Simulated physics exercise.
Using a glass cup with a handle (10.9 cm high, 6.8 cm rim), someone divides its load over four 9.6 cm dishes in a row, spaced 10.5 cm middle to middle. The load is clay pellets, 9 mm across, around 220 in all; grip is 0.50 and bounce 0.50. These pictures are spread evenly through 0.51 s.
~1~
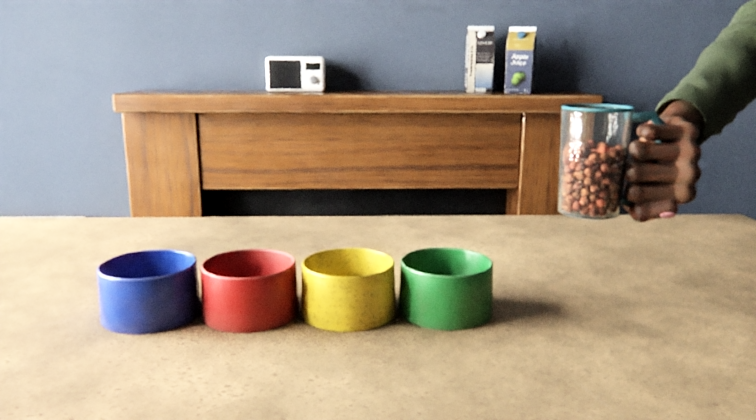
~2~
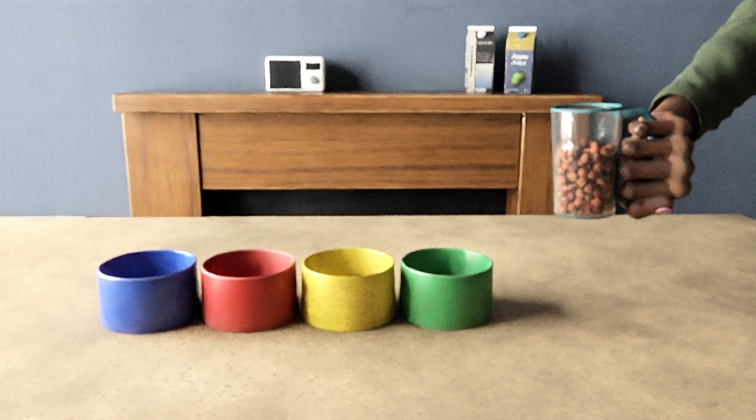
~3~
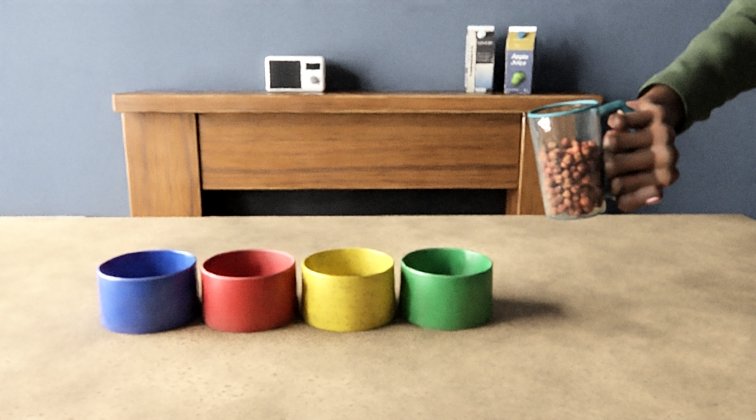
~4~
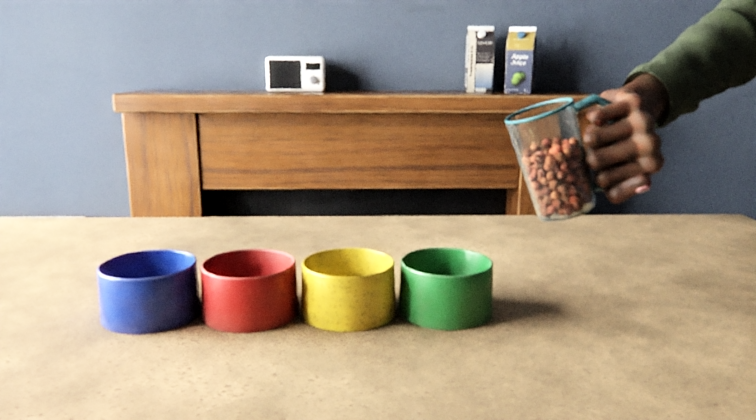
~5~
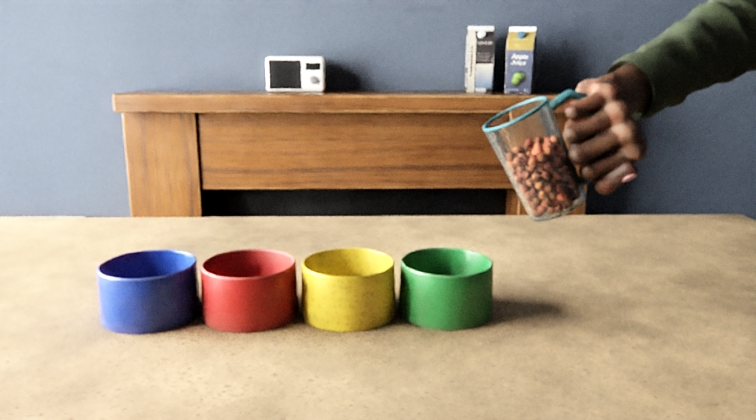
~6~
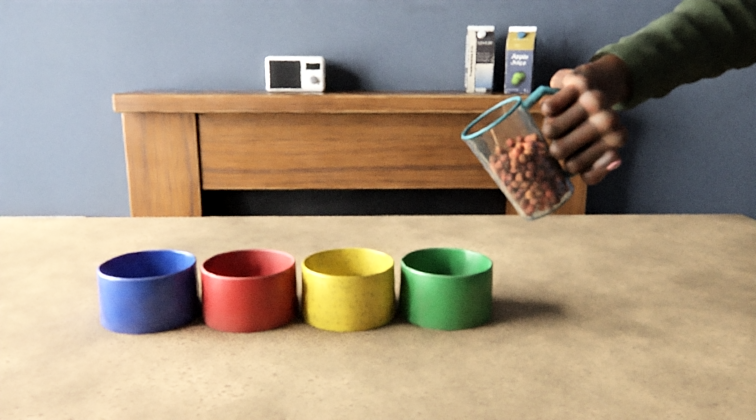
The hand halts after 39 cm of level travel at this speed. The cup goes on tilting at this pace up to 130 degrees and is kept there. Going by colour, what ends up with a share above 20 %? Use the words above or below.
Red - above; blue - below; green - below; yellow - below; counter - below.
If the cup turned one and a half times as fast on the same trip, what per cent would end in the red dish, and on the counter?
Shares - red: 0, counter: 0.
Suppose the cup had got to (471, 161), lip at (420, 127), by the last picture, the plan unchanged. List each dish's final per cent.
The red dish keeps 0, the blue one 100, the green one 0 and the yellow one 0.
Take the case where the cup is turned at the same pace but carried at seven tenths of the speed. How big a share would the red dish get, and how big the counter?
Then the red dish gets 0 and the counter 0.
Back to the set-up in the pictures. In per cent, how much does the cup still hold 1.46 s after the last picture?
I'd put it at roughly 0 per cent.
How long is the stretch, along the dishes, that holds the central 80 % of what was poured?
That stretch measures near 5 centimetres.
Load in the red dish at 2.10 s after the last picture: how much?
Estimate to date: Some 100 %.
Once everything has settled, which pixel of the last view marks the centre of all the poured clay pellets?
Look around (242, 295) in the last picture.
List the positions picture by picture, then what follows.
The first picture shows cup at (593, 161), tilt 0 degrees, lip at (565, 108), moved 0.0 cm; middle of the pieces at (594, 177); green dish at (447, 262); yellow dish at (348, 262); red dish at (249, 263); blue dish at (148, 264).
The second picture shows cup at (586, 161), tilt 4 degrees, lip at (554, 110), moved 0.7 cm; middle of the pieces at (588, 177).
The third picture shows cup at (569, 161), tilt 12 degrees, lip at (530, 116), moved 2.4 cm; middle of the pieces at (574, 176).
The fourth picture shows cup at (553, 161), tilt 20 degrees, lip at (507, 122), moved 4.2 cm; middle of the pieces at (560, 176).
The fifth picture shows cup at (537, 161), tilt 28 degrees, lip at (485, 130), moved 5.9 cm; middle of the pieces at (546, 174).
The sixth picture shows cup at (520, 161), tilt 36 degrees, lip at (464, 138), moved 7.6 cm; middle of the pieces at (531, 173); green dish at (447, 262); yellow dish at (348, 262); red dish at (249, 263); blue dish at (148, 264).
Then, 0.88 s after the last picture, tilt 106 degrees; cup holds 100 %.
Then, 1.46 s after the last picture, tilt 130 degrees; cup holds 0 %, red 100 %.
Then, 2.10 s after the last picture, tilt 130 degrees; cup holds 0 %, red 100 %.
In the end, red 100 %, blue 0 %, green 0 %, yellow 0 %, counter 0 %.
